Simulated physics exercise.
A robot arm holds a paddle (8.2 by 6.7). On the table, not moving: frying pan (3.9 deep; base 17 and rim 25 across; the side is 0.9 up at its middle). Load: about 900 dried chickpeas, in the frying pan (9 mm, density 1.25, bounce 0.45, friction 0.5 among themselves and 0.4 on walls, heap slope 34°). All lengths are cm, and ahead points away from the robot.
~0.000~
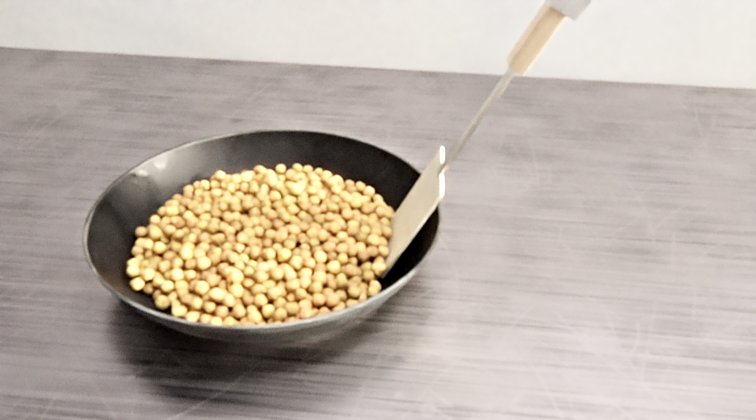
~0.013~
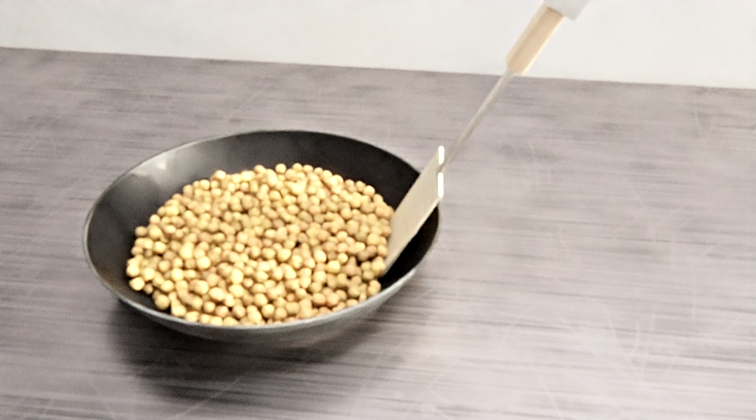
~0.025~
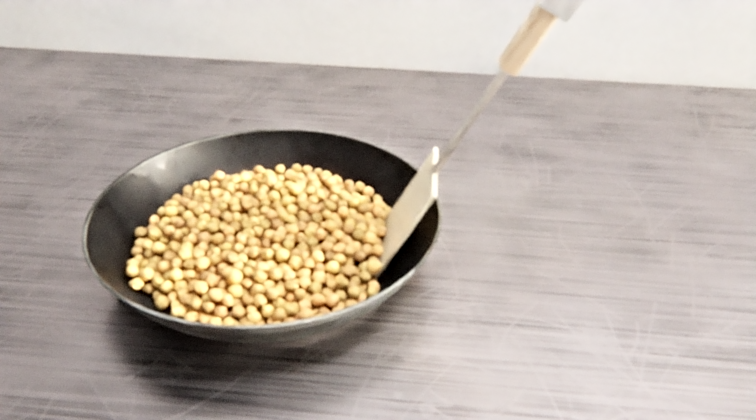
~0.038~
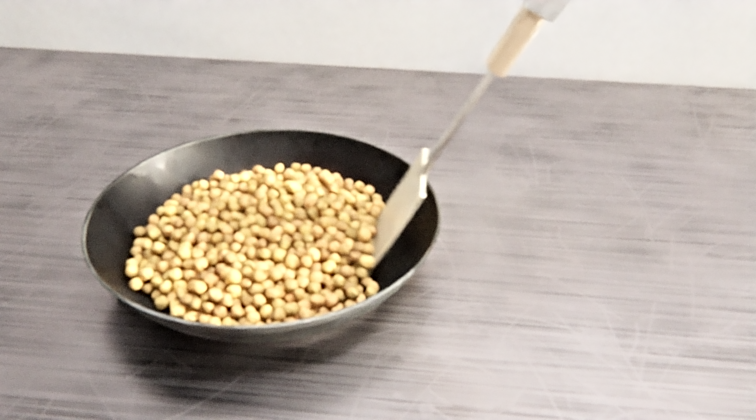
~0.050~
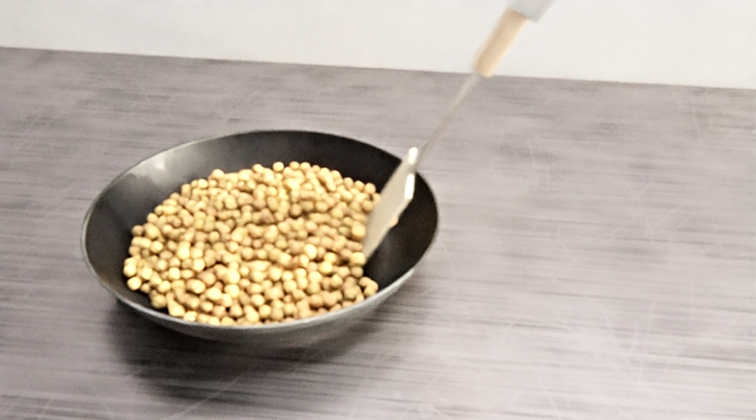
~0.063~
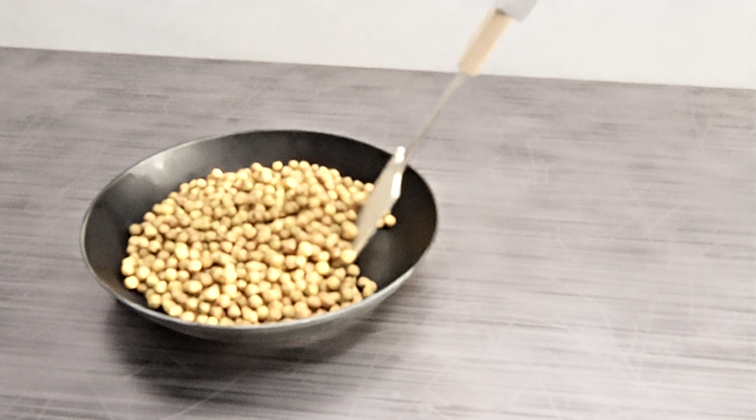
A pale, flat paddle on a thin rod with a light wooden section shifts slowly leftward inside a dark frying pan, pushing the edge of a heap of chickpeas, a few of which slip around behind its blade. The golden-tan heap fills most of the pan, left of centre on a streaked grey table before a pale wall. Seen from slightly above, the pan and the view stay still.
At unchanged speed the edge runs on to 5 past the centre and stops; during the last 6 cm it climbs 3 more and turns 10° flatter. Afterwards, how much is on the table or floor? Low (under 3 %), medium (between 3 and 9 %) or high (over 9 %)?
A low share, under 3 %, ends on the table or floor.
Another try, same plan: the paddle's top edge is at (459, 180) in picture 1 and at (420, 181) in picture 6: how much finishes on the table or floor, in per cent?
About 0 per cent.
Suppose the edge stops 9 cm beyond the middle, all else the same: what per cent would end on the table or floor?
Then about 10 per cent.
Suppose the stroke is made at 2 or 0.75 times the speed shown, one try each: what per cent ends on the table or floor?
About 15 and 0 per cent.
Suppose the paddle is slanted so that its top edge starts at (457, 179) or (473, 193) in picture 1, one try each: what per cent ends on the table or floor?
About 0 and 0 per cent.
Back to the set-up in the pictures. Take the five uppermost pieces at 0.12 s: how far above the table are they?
Roughly 4 cm.
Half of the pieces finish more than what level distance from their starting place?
Some 2 cm.
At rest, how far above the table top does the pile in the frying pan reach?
About 5.0 cm.
After 0.12 s, sloping 63°, highest piece 5 above the table; 900 in the frying pan.
After 0.18 s, sloping 58°, highest piece 6 above the table; 900 in the frying pan.
After 0.41 s, sloping 53°, highest piece 5 above the table; 895 in the frying pan, 4 on the table or floor, 1 on the blade or in flight.
After 1.46 s, sloping 53°, highest piece 5 above the table; 895 in the frying pan, 5 on the table or floor.
In the end, 895 in the frying pan, 5 on the table or floor. That is 1 % on the table or floor.
